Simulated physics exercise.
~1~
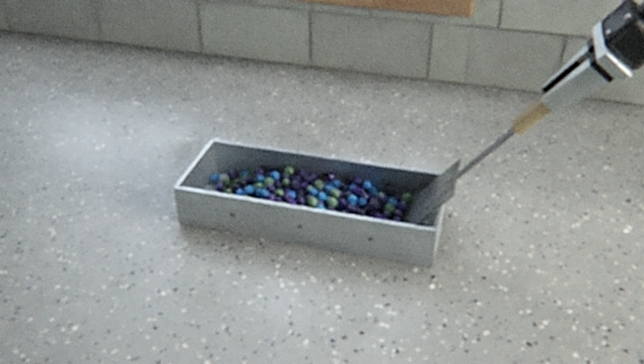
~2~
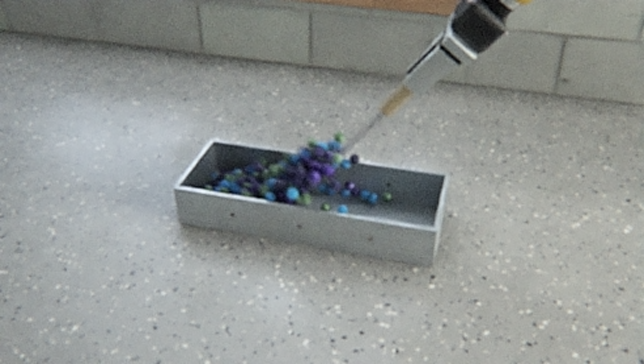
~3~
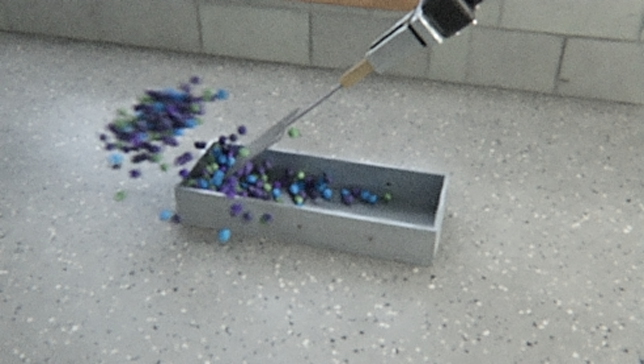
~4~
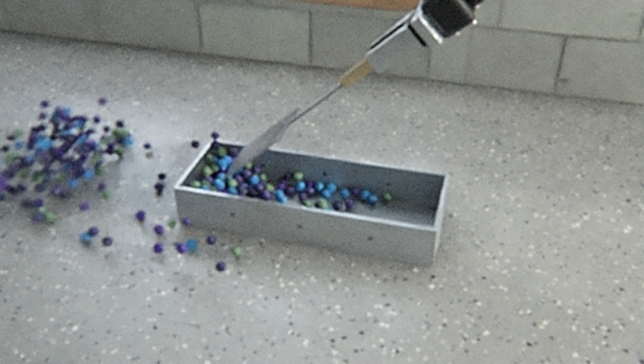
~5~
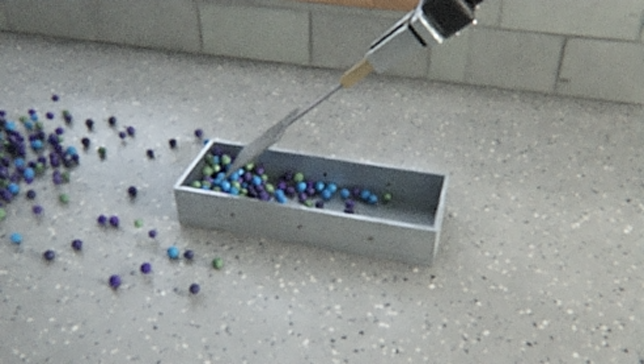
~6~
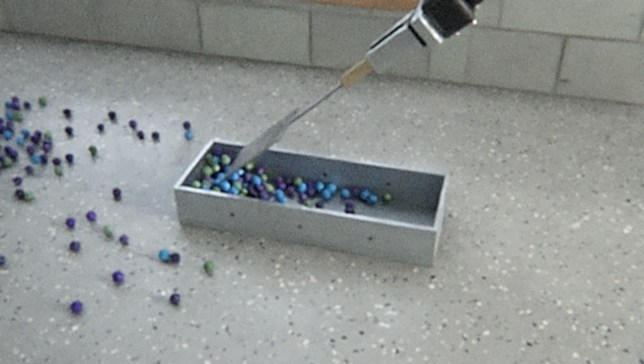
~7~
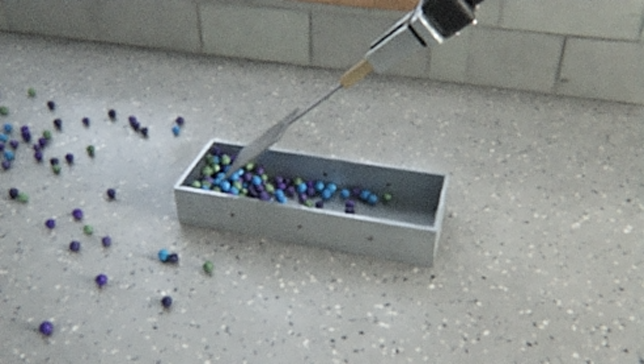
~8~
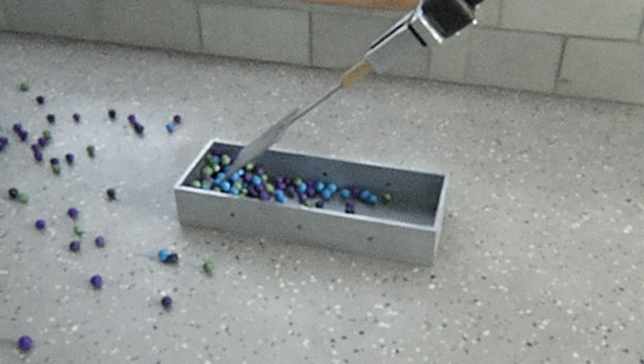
In this clip, a gripper holding a turner sweeps through small blue, purple and green balls in a grey tray, moving left and flinging many over the left end; the blade stops there as they scatter across the speckled surface, while others stay in the tray.
